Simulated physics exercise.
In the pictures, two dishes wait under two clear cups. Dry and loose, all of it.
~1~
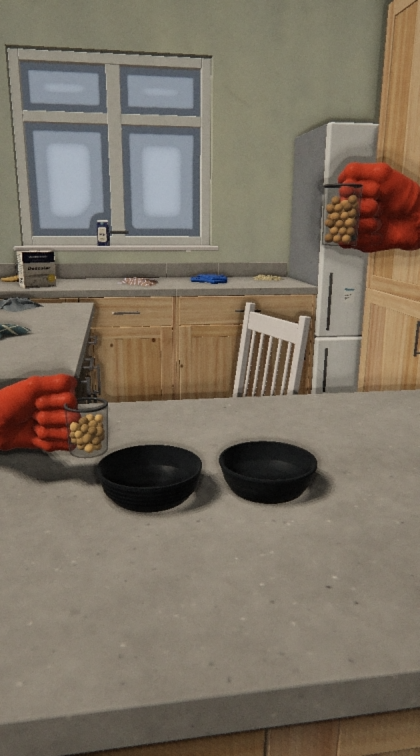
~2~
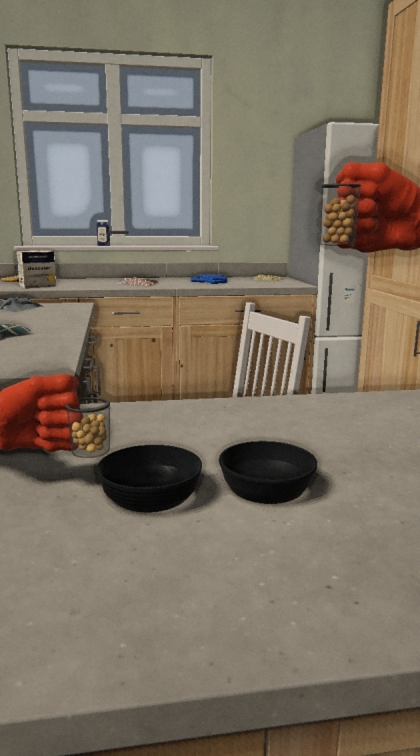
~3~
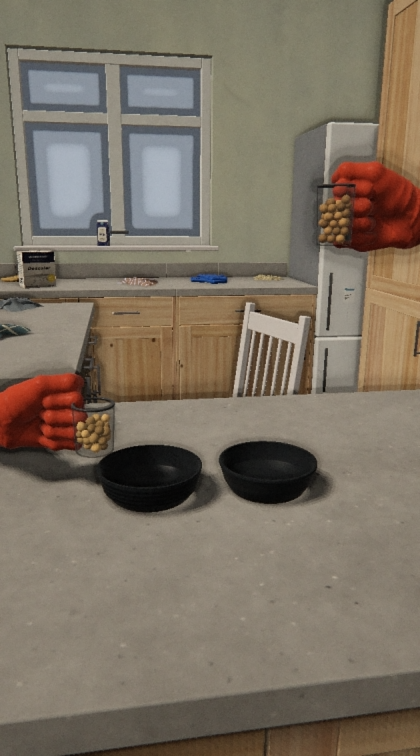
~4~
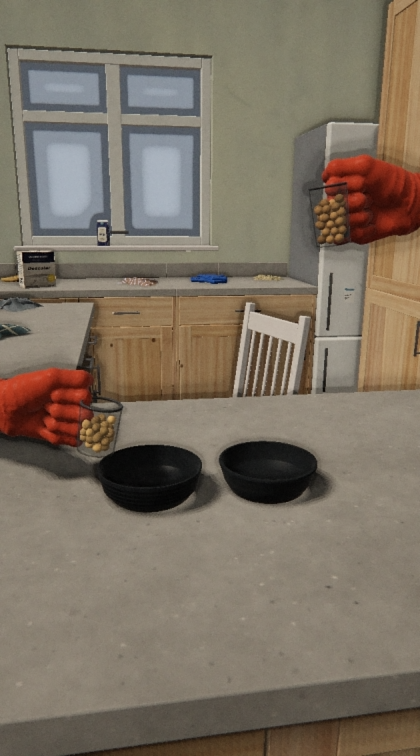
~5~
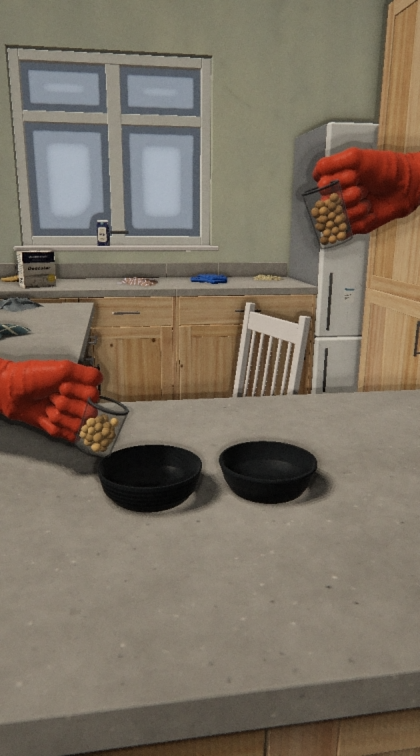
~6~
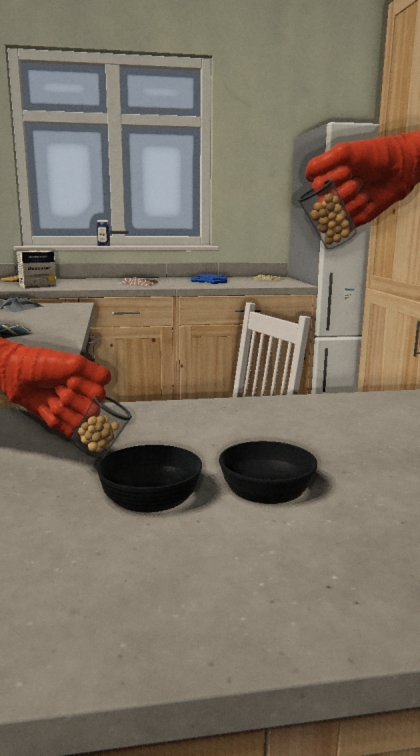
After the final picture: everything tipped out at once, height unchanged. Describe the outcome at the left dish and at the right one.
Result: Left dish: It'll come through with nothing missing. Right: It'll come through short of a few.
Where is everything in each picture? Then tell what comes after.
Left dish at (153, 491), empty; left cup at (87, 428), holding dried chickpeas, just above its dish; right dish at (281, 483), empty; right cup at (341, 216), holding round wooden beads, high above its dish, in the first frame.
Left cup at (90, 428), upright; right cup at (339, 216), upright, in the second frame.
Left cup at (94, 427), upright; right cup at (335, 215), upright, in the third frame.
Left cup at (99, 427), tipped 10°; right cup at (330, 215), tipped 10°, in the fourth frame.
Left cup at (101, 427), tipped 21°; right cup at (328, 215), tipped 21°, in the fifth frame.
Left dish at (153, 491); left cup at (101, 427), tipped 33°; right dish at (281, 483); right cup at (328, 215), tipped 33°, in the sixth frame.
Then, 0.32 s after the last picture, left, all still in the cup; right, all still in the cup.
Then, 0.72 s after the last picture, left, all still in the cup; right, all still in the cup.
Then, 1.16 s after the last picture, left, most still in the cup, a small part in the dish, a small part in the air; right, about half still in the cup, about half in the air.
By the end, left, all in the dish, none outside the dish; right, most in the dish, about a quarter outside the dish.
